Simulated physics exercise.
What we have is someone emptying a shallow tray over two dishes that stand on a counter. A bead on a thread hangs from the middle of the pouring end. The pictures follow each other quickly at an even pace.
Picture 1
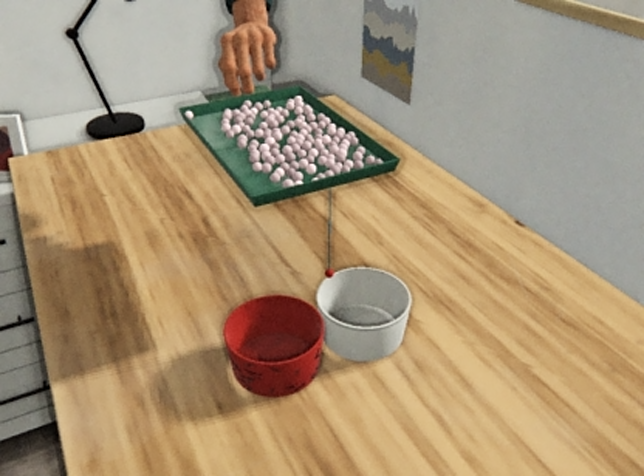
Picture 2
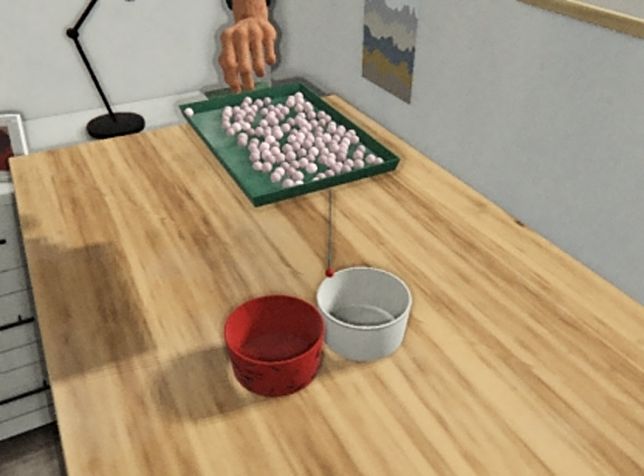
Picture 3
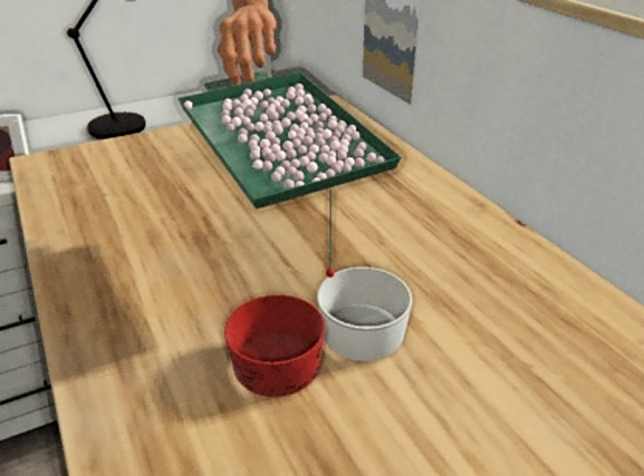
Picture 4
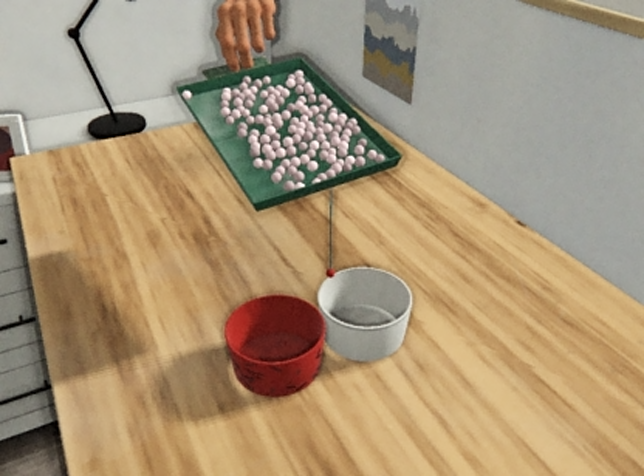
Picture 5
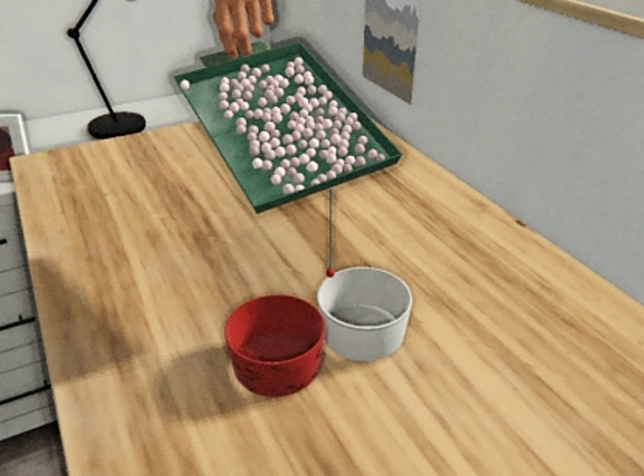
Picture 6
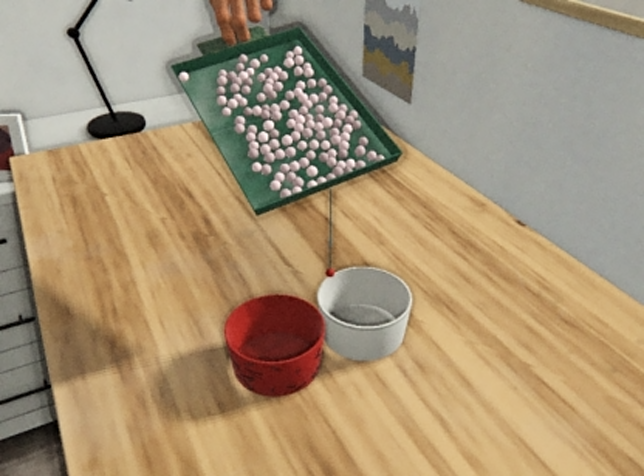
On a wooden counter, a hand raising the back of a green tray of pale pink balls above red and white dishes.
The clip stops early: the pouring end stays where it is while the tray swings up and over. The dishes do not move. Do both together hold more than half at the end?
Together they catch more than half.
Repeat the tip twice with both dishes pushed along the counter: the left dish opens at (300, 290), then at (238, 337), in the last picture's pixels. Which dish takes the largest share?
One: The left one. Two: The left one.
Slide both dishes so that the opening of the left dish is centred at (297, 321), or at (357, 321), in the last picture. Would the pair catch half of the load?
In turn: Over half; below a half.
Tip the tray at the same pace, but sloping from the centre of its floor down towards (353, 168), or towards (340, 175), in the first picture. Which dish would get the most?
In turn: The right dish; right.
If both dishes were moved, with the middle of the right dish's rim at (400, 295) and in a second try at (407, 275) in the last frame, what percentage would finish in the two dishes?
Near 50 % and 40 %.
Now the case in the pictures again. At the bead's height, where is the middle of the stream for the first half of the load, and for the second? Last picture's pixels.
Early half (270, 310), late half (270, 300).
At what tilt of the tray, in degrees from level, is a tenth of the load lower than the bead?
At some 60 degrees.
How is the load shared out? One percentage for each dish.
About: Left dish 90, right dish 0 per cent.
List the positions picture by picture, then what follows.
Corners of the pouring end at (254, 194) and (395, 158), level; middle of the load at (291, 141), sugar pearls; left dish at (296, 375); right dish at (387, 340); bead on its thread at (329, 273), in the first frame.
Corners of the pouring end at (255, 194) and (396, 158), level; middle of the load at (292, 139), in the second frame.
Corners of the pouring end at (255, 196) and (397, 156), tipped barely, lowest at the left corner; middle of the load at (292, 135), in the third frame.
Corners of the pouring end at (256, 200) and (397, 155), tipped a little, lowest at the left corner; middle of the load at (292, 129), in the fourth frame.
Corners of the pouring end at (256, 203) and (398, 153), tipped a little, lowest at the left corner; middle of the load at (292, 125), in the fifth frame.
Corners of the pouring end at (256, 206) and (398, 151), tipped clearly, lowest at the left corner; middle of the load at (291, 124), nearly all on the move; left dish at (296, 375); right dish at (388, 339), in the sixth frame.
Soon, tray tipped steeply; about two thirds on the tray; a small part in the left dish; a stray few in the right dish; about a quarter in the air.
A while on, tray tipped past a quarter turn; a stray few on the tray; most in the left dish; a stray few in the right dish; a small part outside both; a small part in the air.
Towards the end, tray tipped past a quarter turn; most in the left dish; a stray few in the right dish; a small part outside both.
Finally, tray tipped past a quarter turn; most in the left dish; a stray few in the right dish; a small part outside both.
